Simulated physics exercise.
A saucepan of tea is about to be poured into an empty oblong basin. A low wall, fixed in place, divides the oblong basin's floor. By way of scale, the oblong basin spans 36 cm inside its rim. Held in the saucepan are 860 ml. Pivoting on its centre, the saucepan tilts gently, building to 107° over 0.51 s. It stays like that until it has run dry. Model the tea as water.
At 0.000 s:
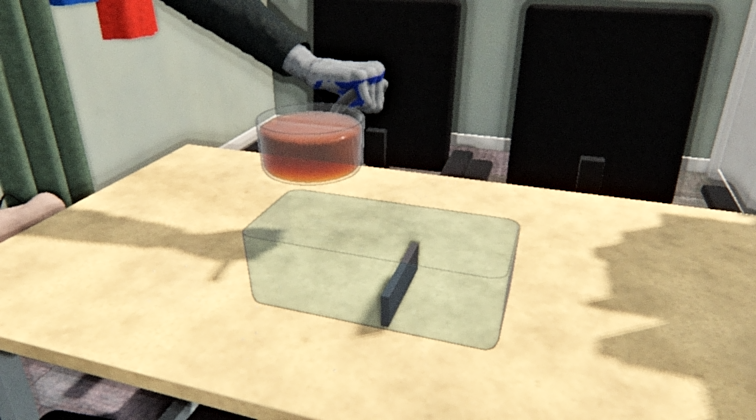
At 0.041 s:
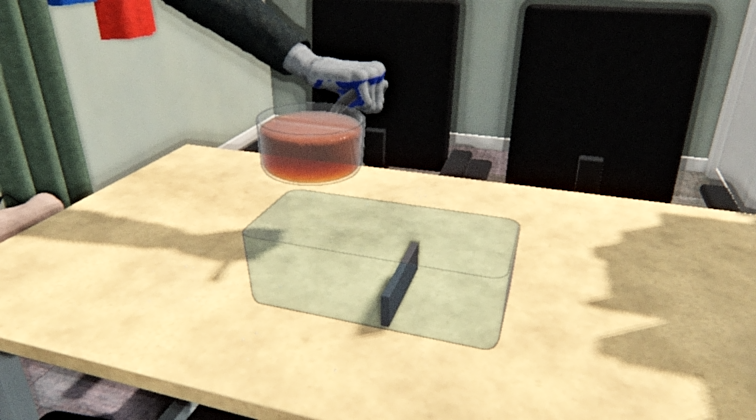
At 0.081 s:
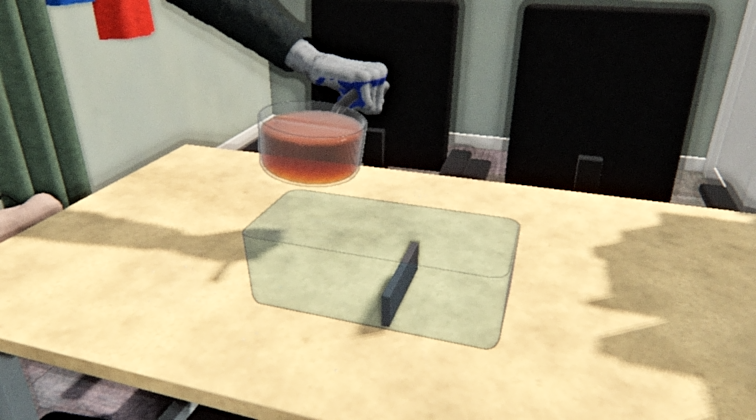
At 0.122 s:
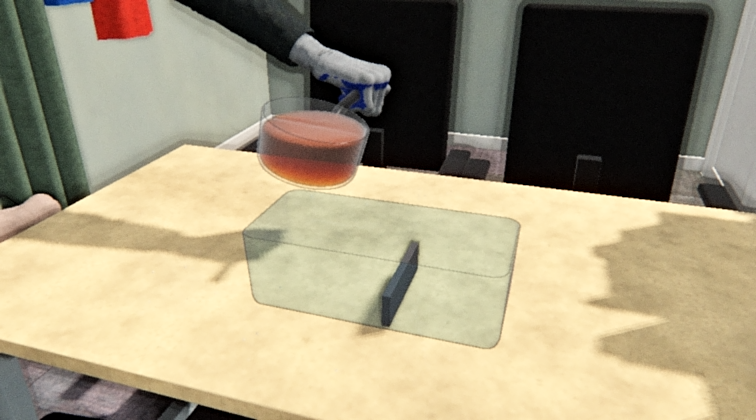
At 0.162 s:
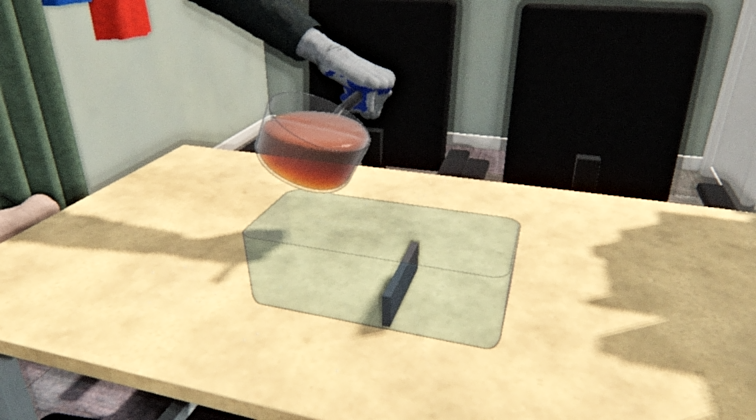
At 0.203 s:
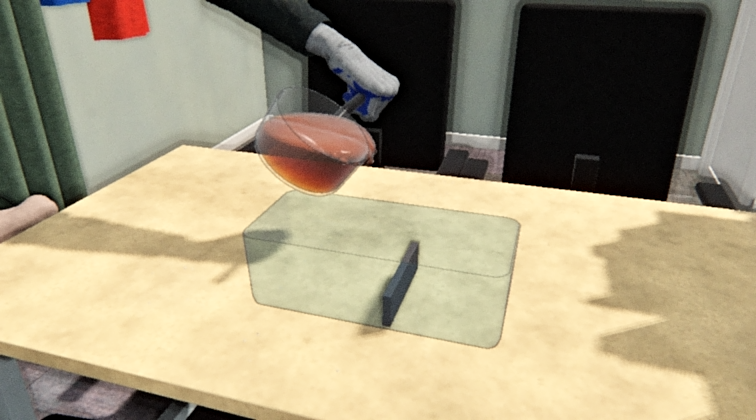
A clear round pan of reddish-orange tea hangs above a pale wooden table, seen from slightly above by a still camera in a room with green-grey walls. Below it sits an empty transparent oblong basin with a low dark wall inside, with two black chairs behind and a green curtain at left. A grey-and-blue gloved hand in a dark sleeve gradually tilts the pan rightward, and the tea shifts inside.
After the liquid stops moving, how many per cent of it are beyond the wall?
About 24 per cent.
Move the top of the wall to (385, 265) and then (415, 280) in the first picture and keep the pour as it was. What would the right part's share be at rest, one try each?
I'd put it at about 50 per cent for the first and about 20 per cent for the second.
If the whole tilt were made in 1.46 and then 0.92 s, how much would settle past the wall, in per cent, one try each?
First 55, then 45 per cent.
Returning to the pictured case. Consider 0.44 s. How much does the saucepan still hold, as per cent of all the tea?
Fraction remaining: Approx. 20 per cent.
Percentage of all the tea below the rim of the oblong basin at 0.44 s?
I'd estimate some 48 percent of the liquid.
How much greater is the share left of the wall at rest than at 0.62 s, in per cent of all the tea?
Close to 4% of the whole.
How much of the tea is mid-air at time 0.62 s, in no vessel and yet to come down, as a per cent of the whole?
About 5 % of the total.
By 0.44 s the tilt is 103° and 19 per cent is still to pour, 30 is left of the wall and 19 right of it.
By 0.62 s the tilt is 107° and 3 per cent is still to pour, 69 is left of the wall and 23 right of it.
By 0.81 s the tilt is 107° and 0 per cent is still to pour, 68 is left of the wall and 23 right of it.
By 1.01 s the tilt is 107° and 0 per cent is still to pour, 73 is left of the wall and 24 right of it.
At rest 73 per cent lies left of the wall, 24 right of it and 3 outside.
